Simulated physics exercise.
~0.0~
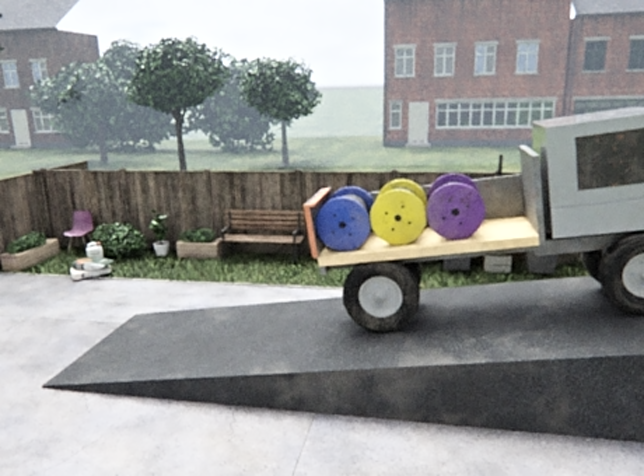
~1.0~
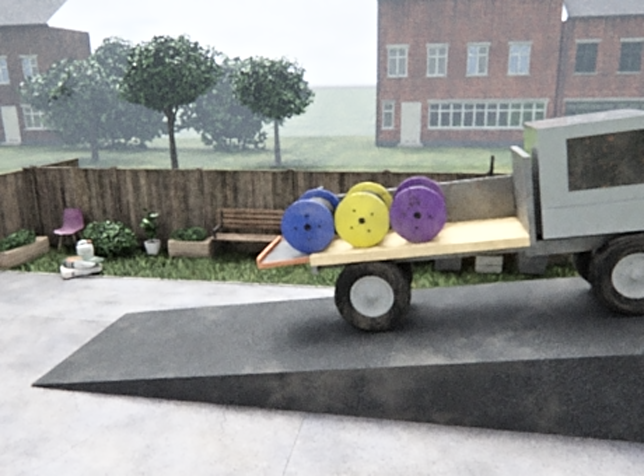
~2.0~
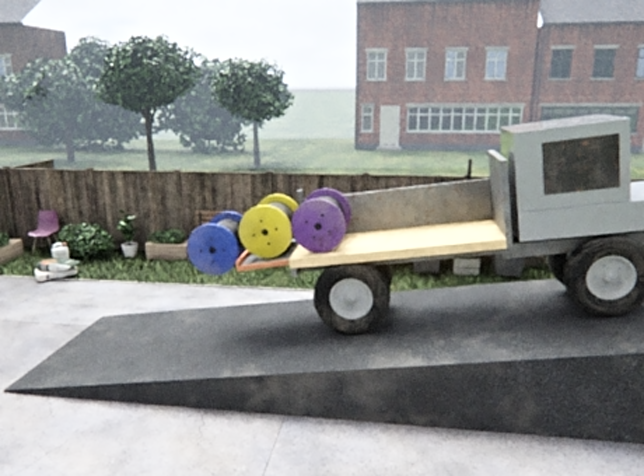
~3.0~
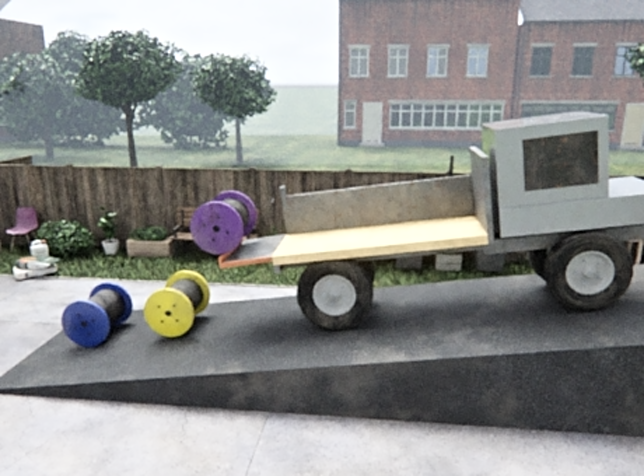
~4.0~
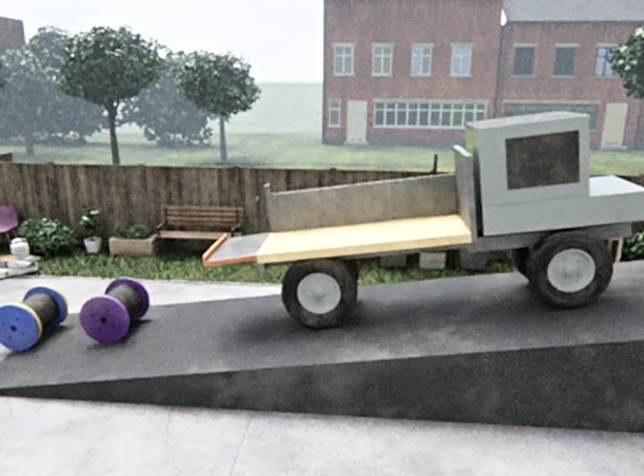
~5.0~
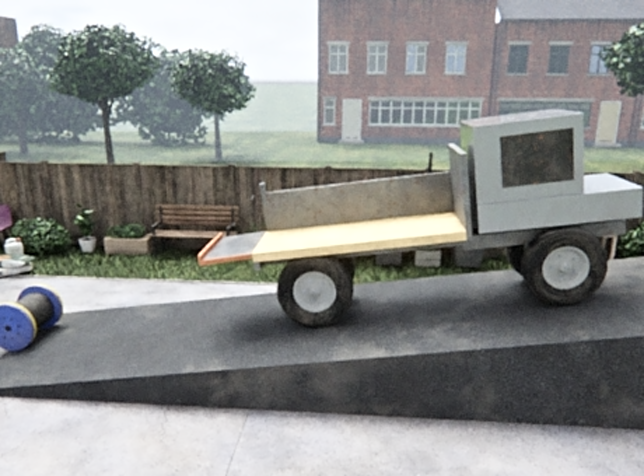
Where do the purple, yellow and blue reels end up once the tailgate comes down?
All three end up off the vehicle. The blue one goes over the tailgate first, then the yellow, and the purple one last.
